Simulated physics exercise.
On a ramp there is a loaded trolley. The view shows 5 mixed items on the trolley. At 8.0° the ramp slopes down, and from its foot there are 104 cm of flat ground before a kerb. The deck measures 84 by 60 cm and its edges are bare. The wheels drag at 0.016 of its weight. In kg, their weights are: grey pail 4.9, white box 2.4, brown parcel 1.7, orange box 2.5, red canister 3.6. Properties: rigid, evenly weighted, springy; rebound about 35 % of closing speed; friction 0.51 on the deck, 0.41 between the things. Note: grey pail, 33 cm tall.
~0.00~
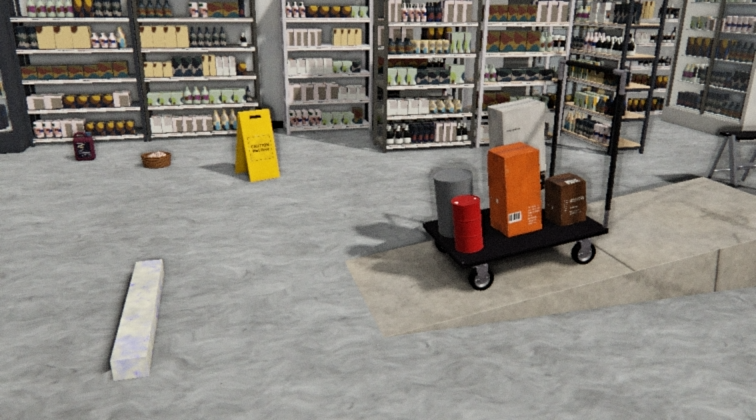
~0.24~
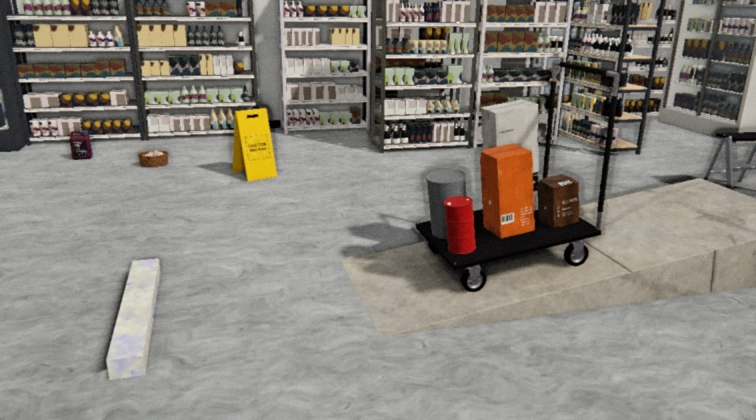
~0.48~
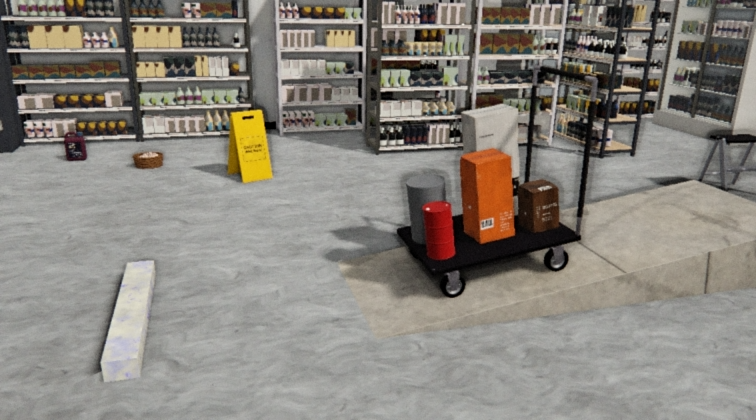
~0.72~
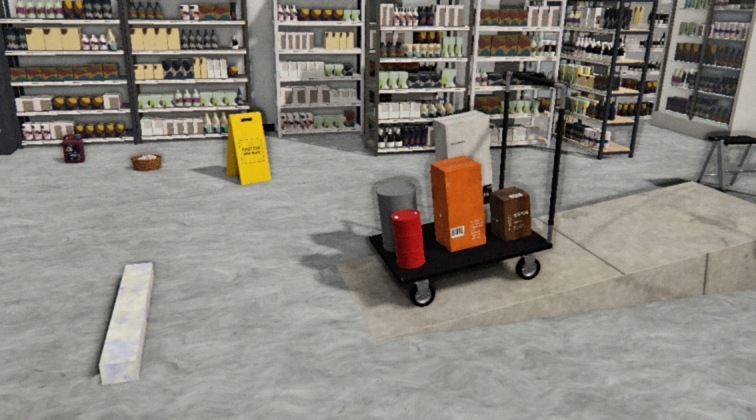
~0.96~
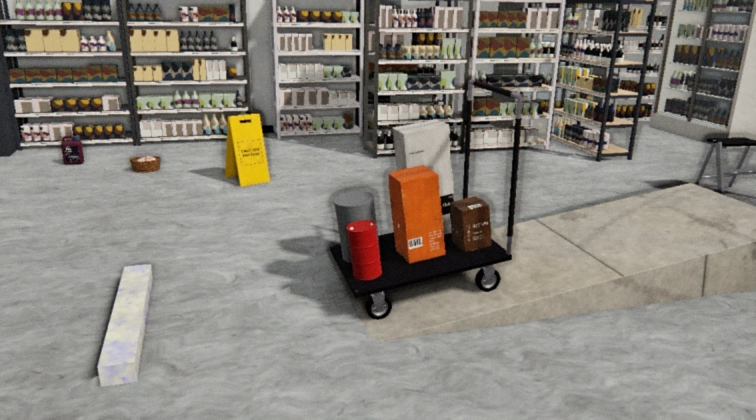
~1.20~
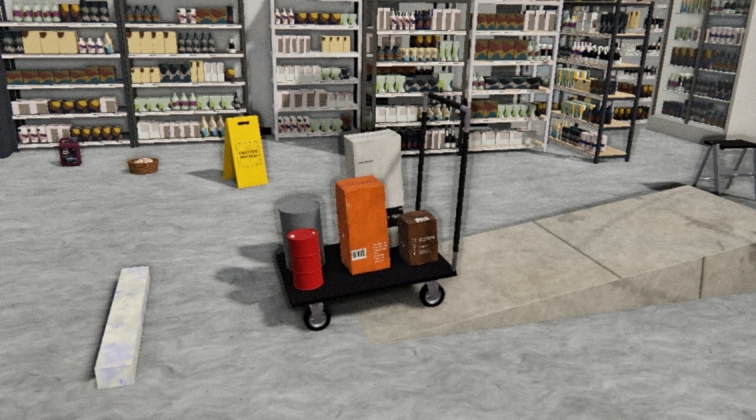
In a shop with stocked shelves along the back, a black trolley carrying a grey pail, red canister, orange box, white box and brown parcel stands on a low ramp. It rolls left down the slope, slowly at first and then faster, onto the grey floor, its load staying in place.
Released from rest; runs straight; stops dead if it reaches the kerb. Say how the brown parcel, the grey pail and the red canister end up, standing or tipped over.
Result: The brown parcel survives standing; the grey pail does not survive standing; the red canister does not survive standing.
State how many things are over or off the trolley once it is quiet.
4.
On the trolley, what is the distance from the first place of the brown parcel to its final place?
It ends up around 16 cm from its start.
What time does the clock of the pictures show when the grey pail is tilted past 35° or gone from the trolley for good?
Roughly at the 1.9 s mark.
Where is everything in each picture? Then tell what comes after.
In the first picture, 152 cm left to run; brown parcel (565, 199); grey pail (455, 203); red canister (467, 224).
In the second picture, 150 cm left to run; white box (511, 160); orange box (507, 191).
In the third picture, 141 cm left to run; white box (492, 165); orange box (487, 196).
In the fourth picture, 125 cm left to run; white box (464, 172); orange box (458, 203).
In the fifth picture, 102 cm left to run; white box (425, 181); orange box (416, 214).
In the sixth picture, 73 cm left to run; brown parcel (418, 237); grey pail (303, 235); red canister (306, 259).
Around 2.00 s, trolley at the kerb; grey pail and red canister now off the trolley; brown parcel shifted 16 cm near (242, 263); white box tipped 15° against what carries it.
Around 3.00 s, trolley at the kerb; white box now off the trolley; brown parcel shifted 16 cm near (242, 263); orange box tipped 28° against what carries it.
Finally (4.2 s), off the trolley and tipped over, grey pail, white box, orange box and red canister; not toppled but over 10 cm from the start, brown parcel. Final places as that camera would see them, brown parcel near (242, 263).
